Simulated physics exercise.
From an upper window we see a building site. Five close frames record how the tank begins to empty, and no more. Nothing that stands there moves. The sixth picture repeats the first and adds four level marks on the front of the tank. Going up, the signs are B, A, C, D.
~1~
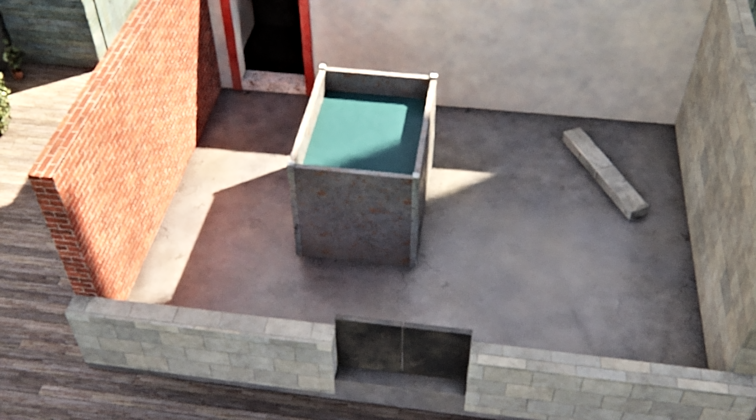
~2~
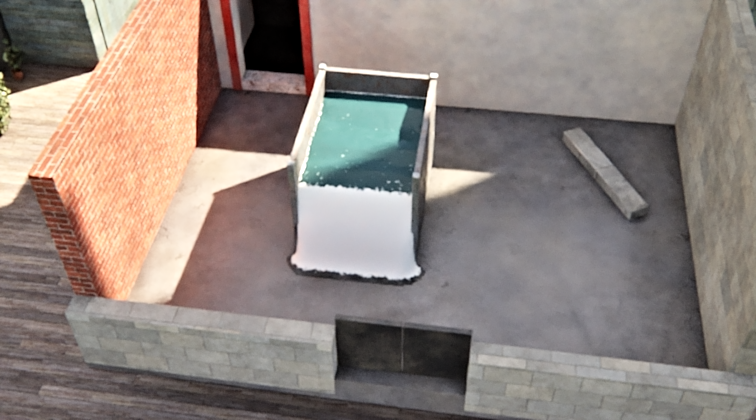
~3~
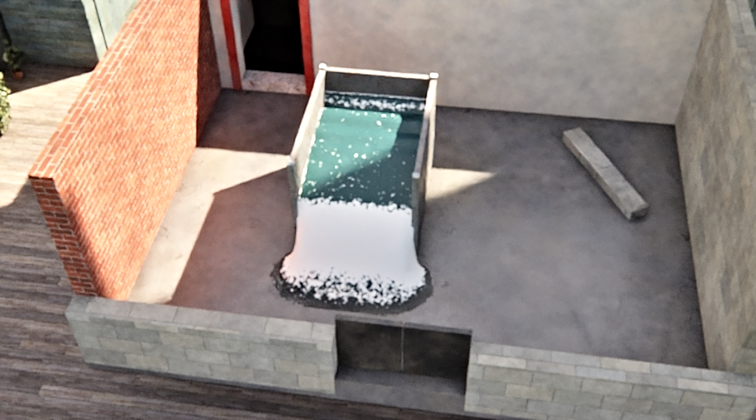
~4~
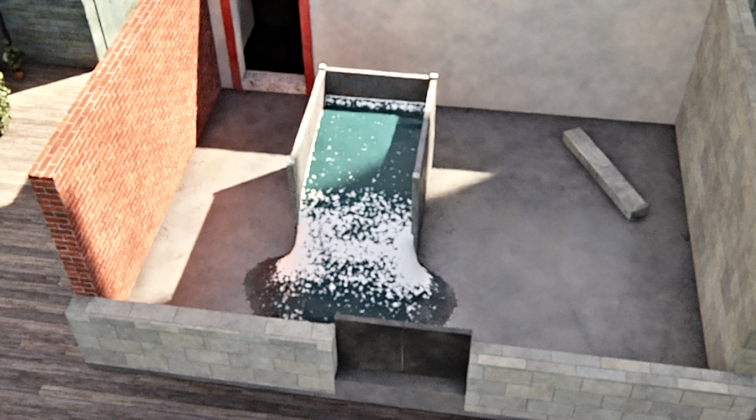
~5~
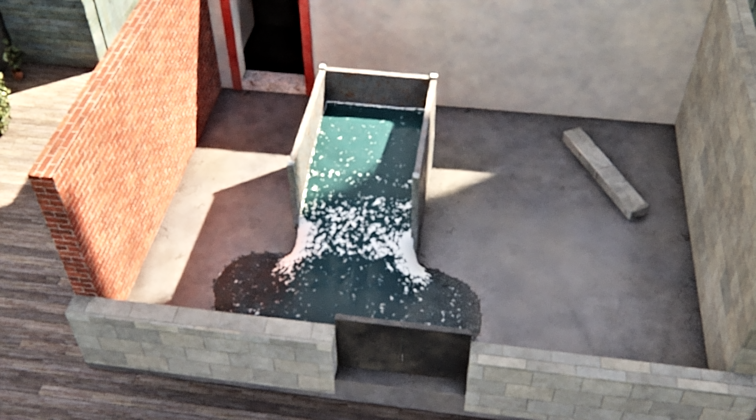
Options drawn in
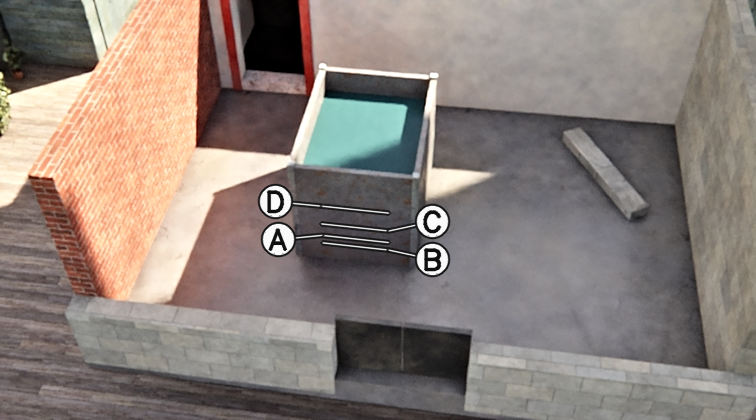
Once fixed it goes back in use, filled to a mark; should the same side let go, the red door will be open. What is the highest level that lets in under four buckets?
D.
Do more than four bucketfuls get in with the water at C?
No, not at all.
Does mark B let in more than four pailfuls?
No.
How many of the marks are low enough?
All of the four.
In white, A at (355, 238); B at (355, 246); C at (354, 227); D at (354, 209); from the bottom up B, A, C, D.
If A is chosen, nothing gets over.
If B is chosen, nothing gets over.
If C is chosen, nothing gets over.
If D is chosen, a bucket or two gets in.
